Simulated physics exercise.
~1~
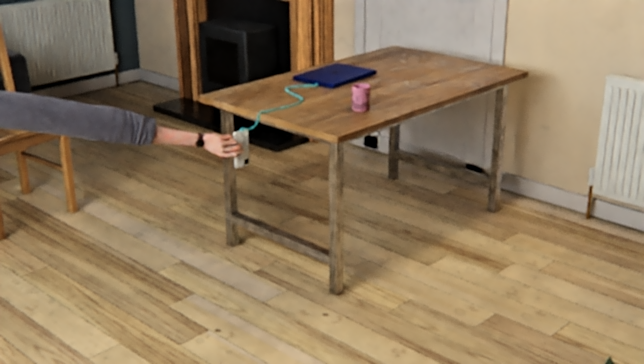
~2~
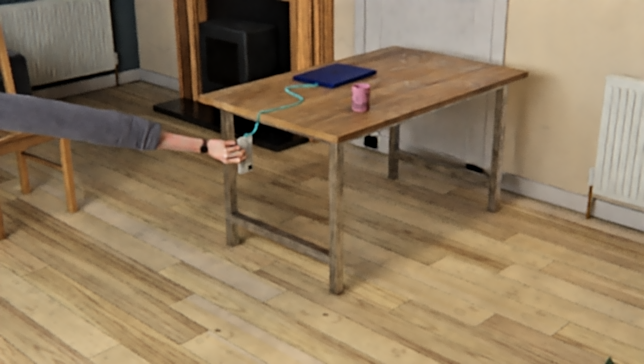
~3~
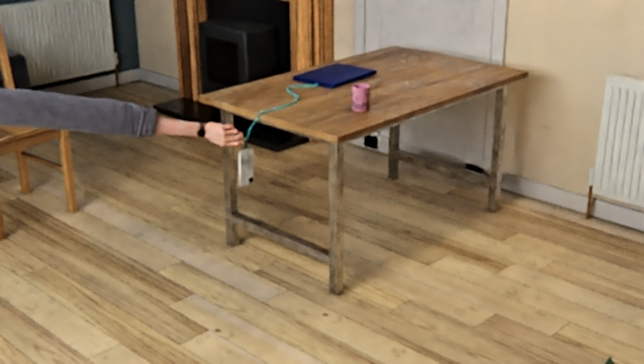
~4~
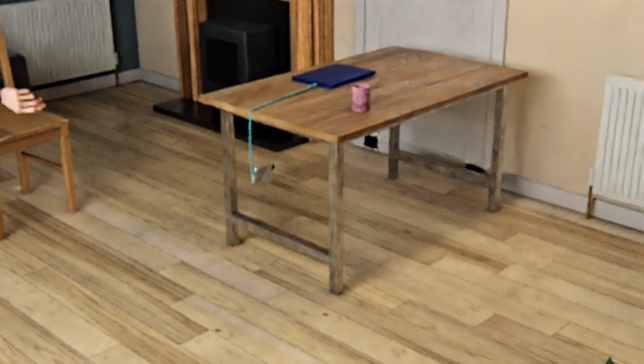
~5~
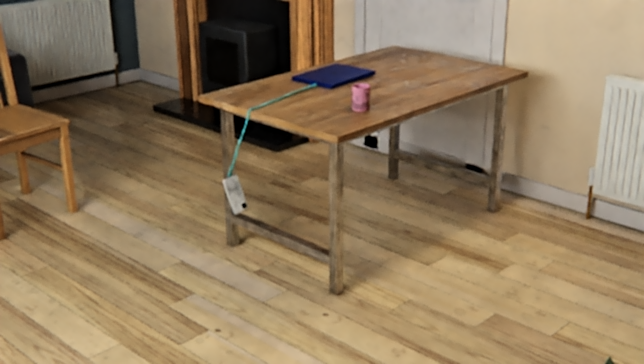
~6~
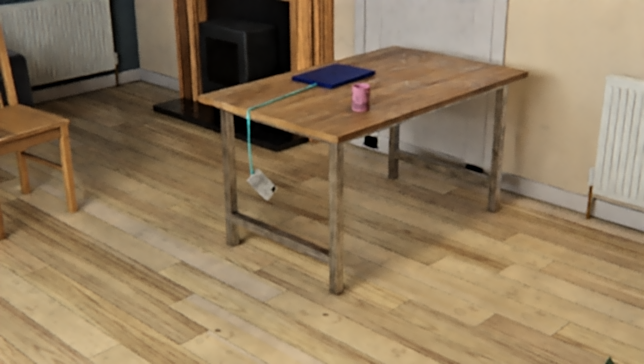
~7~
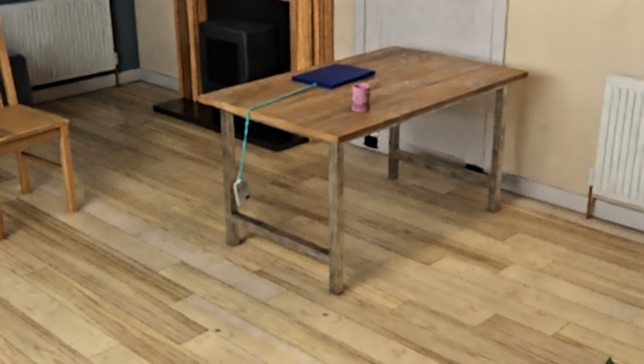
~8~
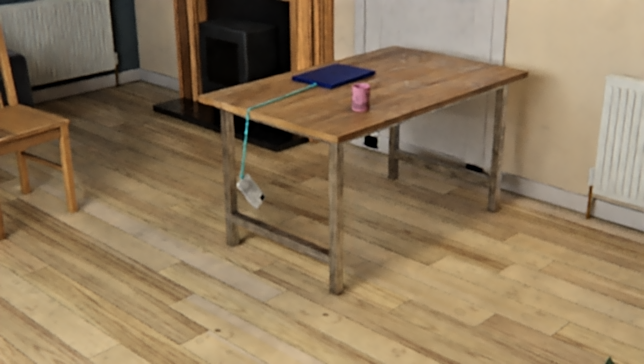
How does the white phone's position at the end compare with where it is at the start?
At the start the white phone is held in a hand just below the table edge. By the end it hangs lower and slightly to the right, on the shoelace with no hand holding it.
